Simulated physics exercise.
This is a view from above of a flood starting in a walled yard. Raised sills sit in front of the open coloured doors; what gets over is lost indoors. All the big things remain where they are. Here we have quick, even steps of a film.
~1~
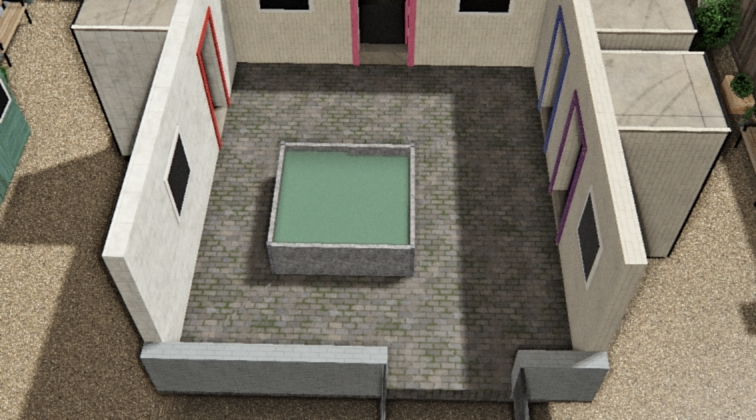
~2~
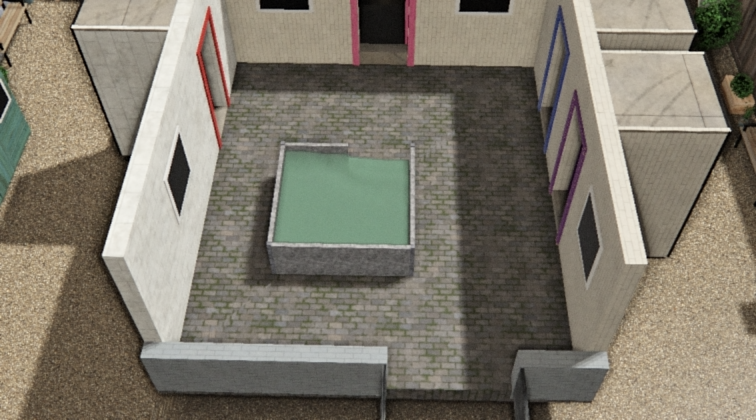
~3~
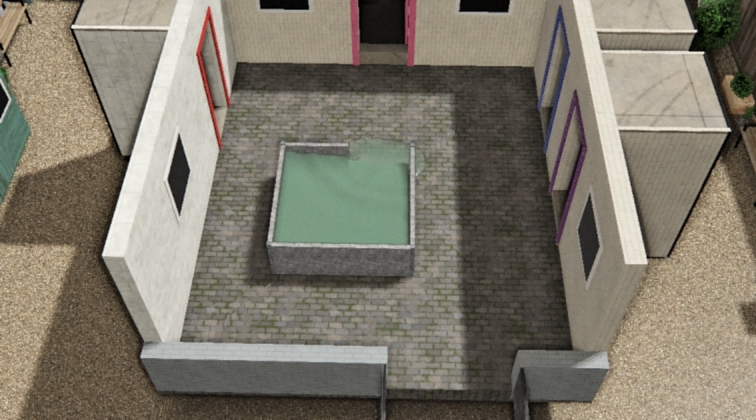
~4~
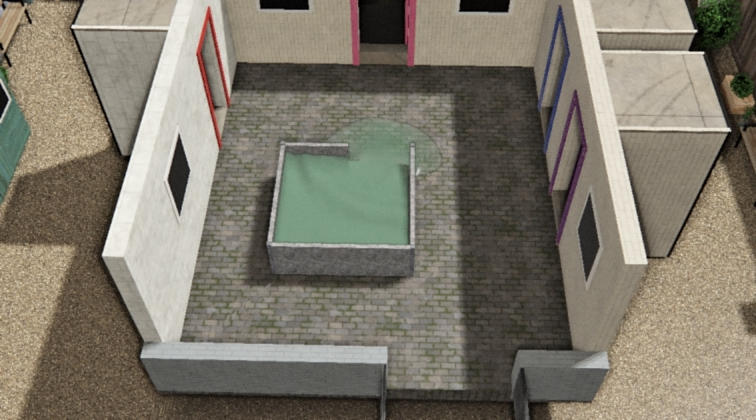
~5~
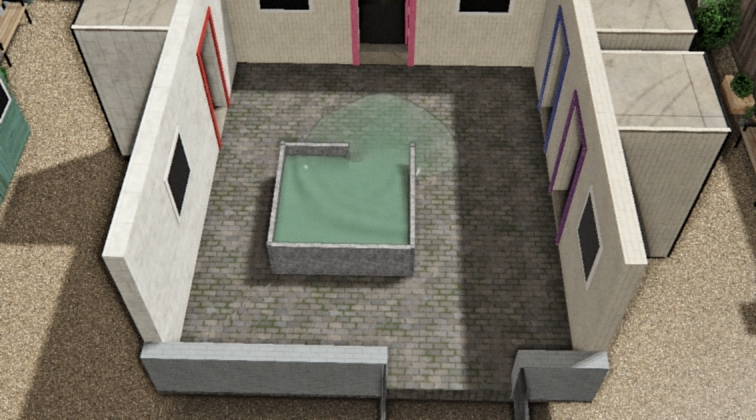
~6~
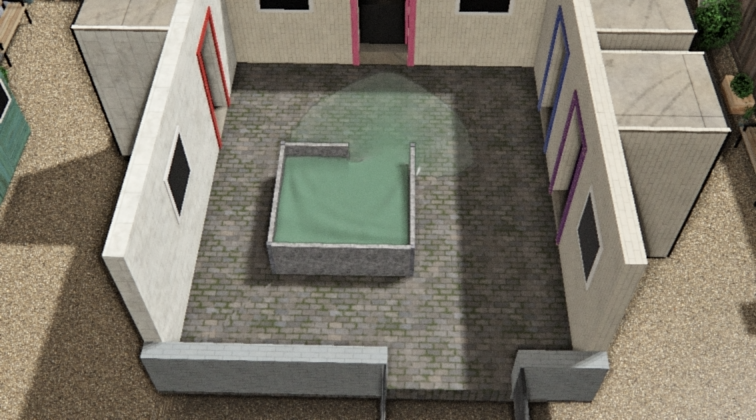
Green water in a square stone tank slipped out through a gap in its far wall, then fanned across the paved yard in a thin, widening sheet toward the pink-framed doorway at the back.
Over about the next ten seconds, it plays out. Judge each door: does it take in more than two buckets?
One by one: The red door gets overrun I think; the pink door holds up fine I think; the purple door holds up fine I think; the blue door holds up fine I think.
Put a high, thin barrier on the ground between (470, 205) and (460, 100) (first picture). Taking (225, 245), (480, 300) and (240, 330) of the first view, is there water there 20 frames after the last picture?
Results in sequence: Bone-dry / bone-dry / bone-dry.
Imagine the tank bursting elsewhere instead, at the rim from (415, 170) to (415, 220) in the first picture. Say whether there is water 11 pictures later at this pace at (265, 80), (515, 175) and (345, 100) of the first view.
Going in your order, I'd say still bare, then drenched, then still bare.
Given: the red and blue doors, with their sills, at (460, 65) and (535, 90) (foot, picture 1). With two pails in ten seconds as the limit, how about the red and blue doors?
Red: Gets flooded; blue: Gets flooded.
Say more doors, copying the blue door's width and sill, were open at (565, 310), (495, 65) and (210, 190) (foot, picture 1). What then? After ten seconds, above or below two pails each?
Log: Door one is below the limit; door two is above the limit; door three is below the limit.
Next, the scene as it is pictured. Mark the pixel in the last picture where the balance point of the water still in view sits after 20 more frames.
I'd mark it close to (374, 150).
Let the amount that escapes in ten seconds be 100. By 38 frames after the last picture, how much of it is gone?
I'd estimate close to 20 per cent.
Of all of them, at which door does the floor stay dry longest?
My answer: The one in purple.
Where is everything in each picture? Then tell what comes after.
The first picture shows still water in the water tank at (345, 196).
In the second picture, water pours out on the water tank's far side and has run to a hidden place.
In the third picture, the front is at a hidden place, out from the gap on the water tank's far side.
In the fourth picture, water pours out on the water tank's far side and has run to (366, 121).
In the fifth picture, the front is at (394, 98), out from the gap on the water tank's far side.
In the sixth picture, water pours out on the water tank's far side and has run to (388, 75).
A moment on, water covers 25 % of the floor; the red door not reached, the pink door wet at the sill, nothing in, the purple door not reached, the blue door not reached.
Next, water covers 30 % of the floor; the red door not reached, the pink door wet at the sill, nothing in, the purple door not reached, the blue door wet at the sill, nothing in.
Then, water covers 45 % of the floor; the red door under two buckets in, the pink door wet at the sill, nothing in, the purple door not reached, the blue door under two buckets in.
Later, water covers 90 % of the floor; the red door over two buckets in, the pink door wet at the sill, nothing in, the purple door wet at the sill, nothing in, the blue door under two buckets in.
In the end, water covers 95 % of the floor; the red door over two buckets in, the pink door wet at the sill, nothing in, the purple door wet at the sill, nothing in, the blue door under two buckets in.
